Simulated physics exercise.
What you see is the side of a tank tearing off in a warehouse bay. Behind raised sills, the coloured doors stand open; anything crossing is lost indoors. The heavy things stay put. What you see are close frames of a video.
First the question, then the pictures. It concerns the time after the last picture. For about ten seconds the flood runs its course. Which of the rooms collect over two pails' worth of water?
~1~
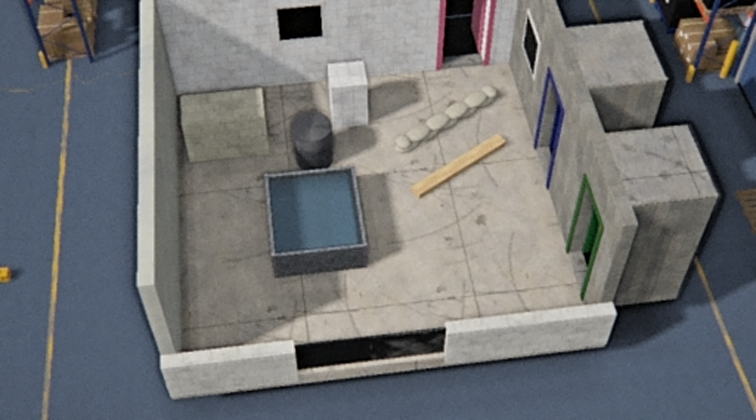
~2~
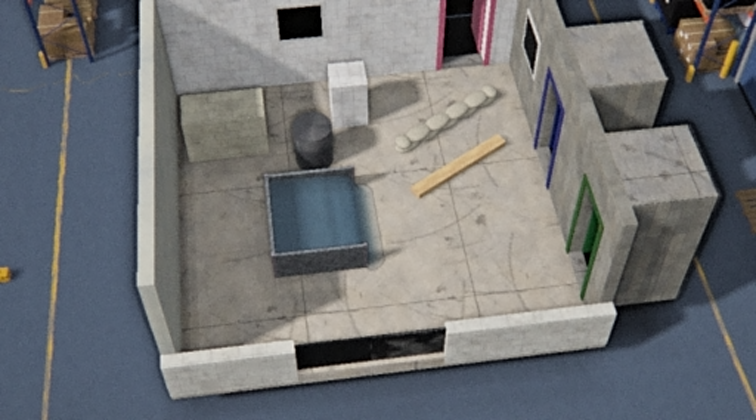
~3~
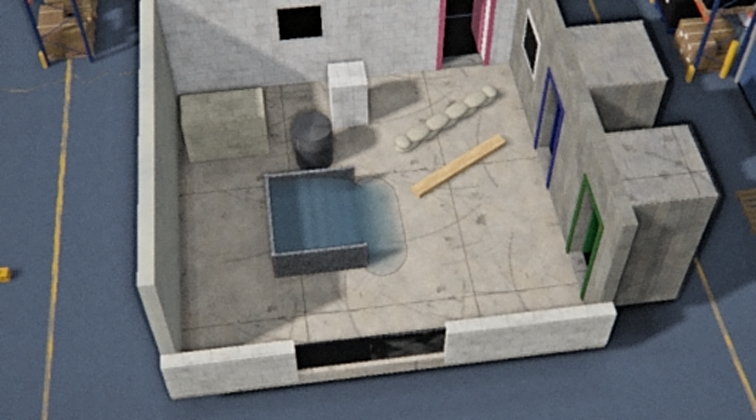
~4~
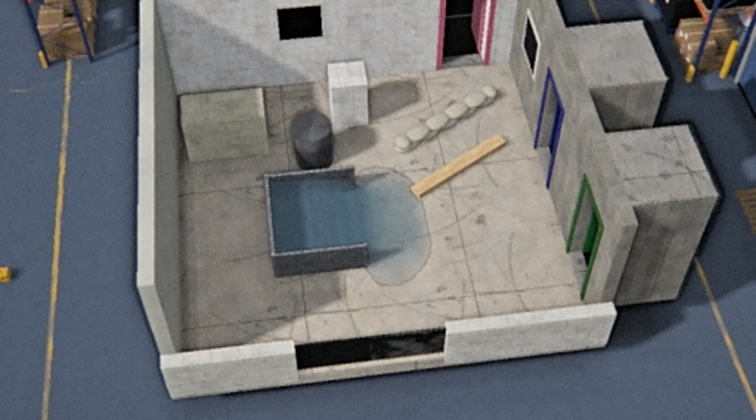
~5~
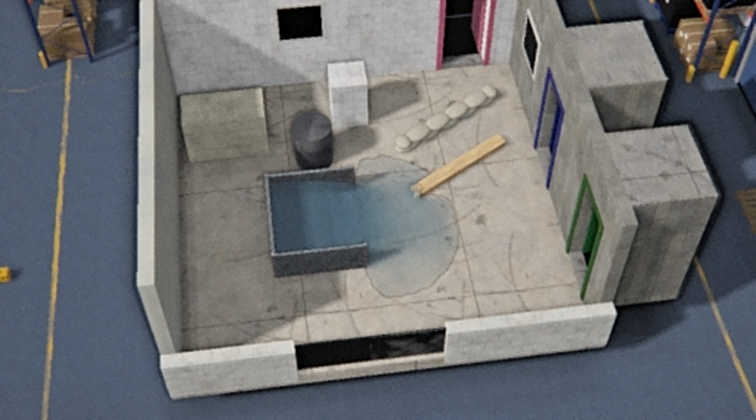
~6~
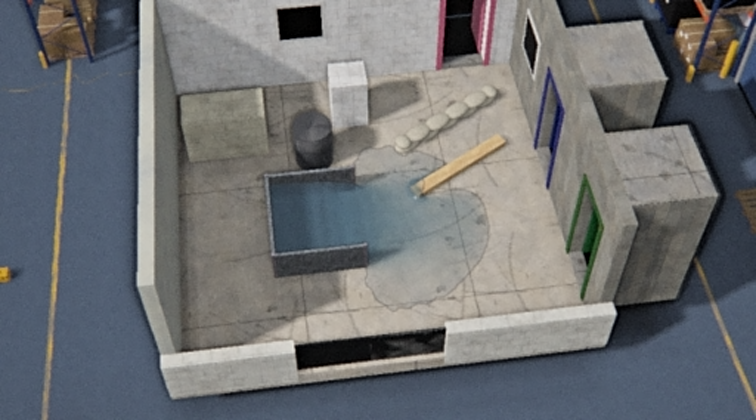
The green door collects over two pails; the pink door collects two pails or less; the blue door collects over two pails.
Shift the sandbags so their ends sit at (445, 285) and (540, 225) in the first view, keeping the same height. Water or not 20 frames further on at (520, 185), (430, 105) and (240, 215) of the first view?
I reckon it goes waterlogged, then waterlogged, then left untouched.
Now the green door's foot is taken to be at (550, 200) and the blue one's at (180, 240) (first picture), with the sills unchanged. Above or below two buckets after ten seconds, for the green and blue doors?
I'd say the green door beats the mark and the blue door remains short of it.
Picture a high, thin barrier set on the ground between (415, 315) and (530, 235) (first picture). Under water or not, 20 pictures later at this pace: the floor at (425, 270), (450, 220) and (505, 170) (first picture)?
Lab note - point 1: Inundated; point 2: Inundated; point 3: Inundated.
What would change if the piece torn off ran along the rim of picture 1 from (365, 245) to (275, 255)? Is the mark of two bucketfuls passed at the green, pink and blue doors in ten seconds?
Result - green door tops the mark, pink door does not reach it, blue door does not reach it.
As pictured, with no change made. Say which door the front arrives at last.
Door: The one in pink.
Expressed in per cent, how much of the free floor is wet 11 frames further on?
Estimate: Some 40 in a hundred.
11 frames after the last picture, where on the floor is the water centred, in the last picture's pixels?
I'd put it at around (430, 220).
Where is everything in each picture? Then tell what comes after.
The water tank at (314, 212) is whole and still, in the first picture.
Water pours out at (357, 220) and has run to a hidden place, in the second picture.
Water pours out at (357, 221) and has run to (371, 180), in the third picture.
Water pours out at (357, 222) and has run to (395, 175), in the fourth picture.
The front is at (427, 176), out from the gap at (357, 222), in the fifth picture.
Water pours out at (357, 222) and has run to (483, 225), in the sixth picture.
A moment on, water covers 30 % of the floor; the green door not reached, the pink door not reached, the blue door not reached.
Next, water covers 40 % of the floor; the green door under two buckets in, the pink door not reached, the blue door under two buckets in.
Then, water covers 40 % of the floor; the green door over two buckets in, the pink door wet at the sill, nothing in, the blue door over two buckets in.
Later, water covers 60 % of the floor; the green door far over two buckets in, the pink door under two buckets in, the blue door over two buckets in.
In the end, water covers 85 % of the floor; the green door far over two buckets in, the pink door under two buckets in, the blue door over two buckets in.
